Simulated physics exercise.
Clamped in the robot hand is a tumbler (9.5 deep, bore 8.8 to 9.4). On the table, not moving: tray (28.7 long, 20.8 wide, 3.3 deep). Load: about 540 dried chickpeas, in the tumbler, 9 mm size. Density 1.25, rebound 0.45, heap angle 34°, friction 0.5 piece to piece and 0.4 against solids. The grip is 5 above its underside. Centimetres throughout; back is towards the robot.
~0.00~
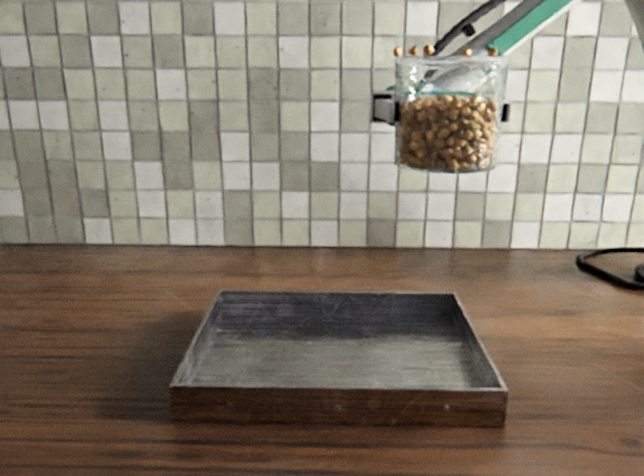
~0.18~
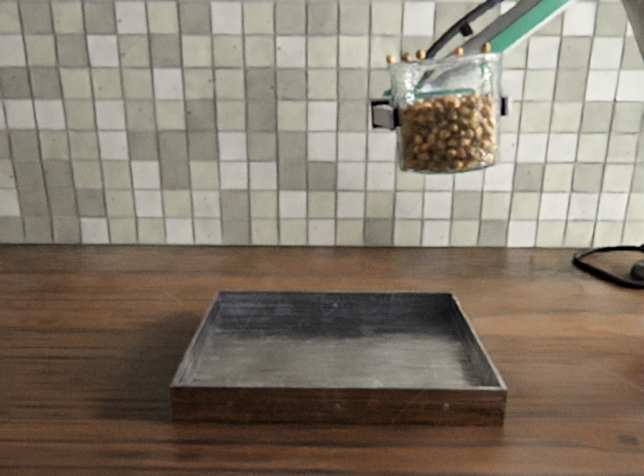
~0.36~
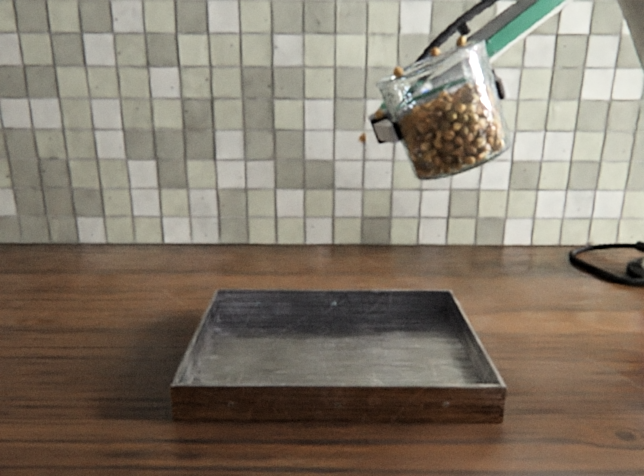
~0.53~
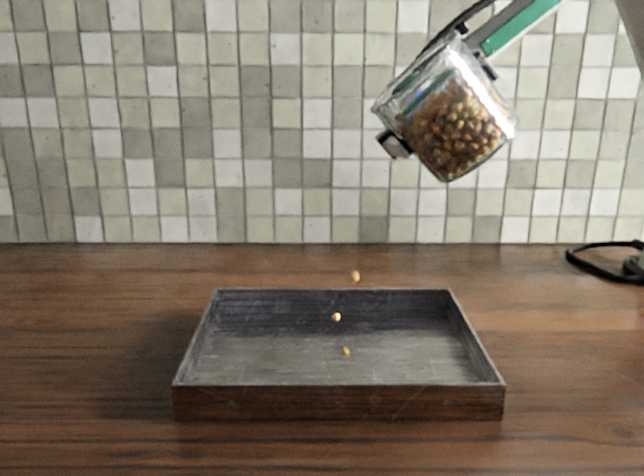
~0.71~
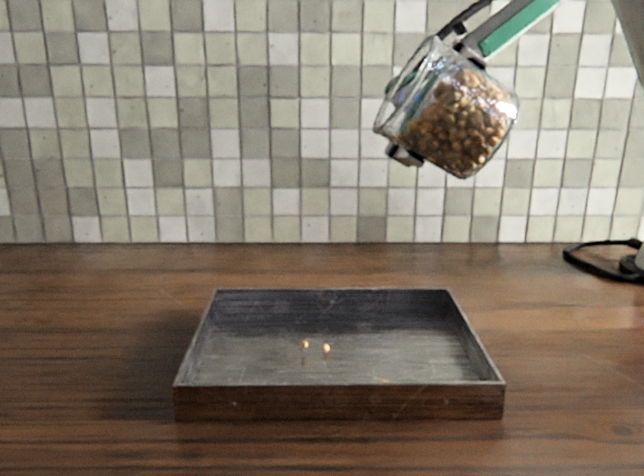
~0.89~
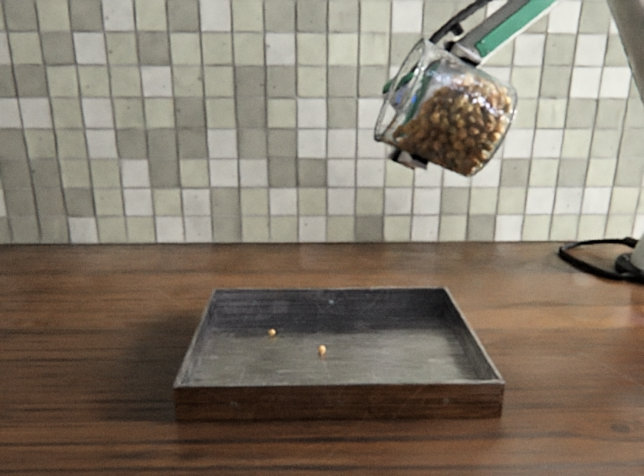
A clear tumbler of chickpeas tilts to the left, dropping a few into the tray below.
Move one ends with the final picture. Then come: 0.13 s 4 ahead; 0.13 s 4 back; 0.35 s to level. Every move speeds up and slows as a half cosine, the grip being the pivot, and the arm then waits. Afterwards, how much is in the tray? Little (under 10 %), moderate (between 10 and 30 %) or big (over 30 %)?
Answer: Moderate; between 10 and 30 % of the dried chickpeas finish in the tray.
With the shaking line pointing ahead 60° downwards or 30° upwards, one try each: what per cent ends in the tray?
About 0 and 20 per cent.
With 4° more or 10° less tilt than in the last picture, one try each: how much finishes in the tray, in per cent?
Some 20 and 5 per cent.
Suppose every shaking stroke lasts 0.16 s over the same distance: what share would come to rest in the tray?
Then about 10 per cent.
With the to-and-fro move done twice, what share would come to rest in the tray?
Then about 25 per cent.
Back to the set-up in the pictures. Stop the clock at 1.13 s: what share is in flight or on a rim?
Some 8 per cent.
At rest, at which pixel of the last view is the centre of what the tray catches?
Around (275, 353).
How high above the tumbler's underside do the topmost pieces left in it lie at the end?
Some 7.5 cm.
After 1.13 s, tilted 66° forward, highest piece 28 above the table; 497 in the tumbler, 3 in the tray, 42 in flight or on a rim.
After 1.38 s, tilted 18° forward, highest piece 30 above the table; 453 in the tumbler, 82 in the tray, 7 in flight or on a rim.
After 1.70 s, level, highest piece 29 above the table; 453 in the tumbler, 88 in the tray, 1 on the table or floor.
After 2.75 s, level, highest piece 29 above the table; 453 in the tumbler, 88 in the tray, 1 on the table or floor.
In the end, 453 in the tumbler, 88 in the tray, 1 on the table or floor. That is 16 % in the tray.
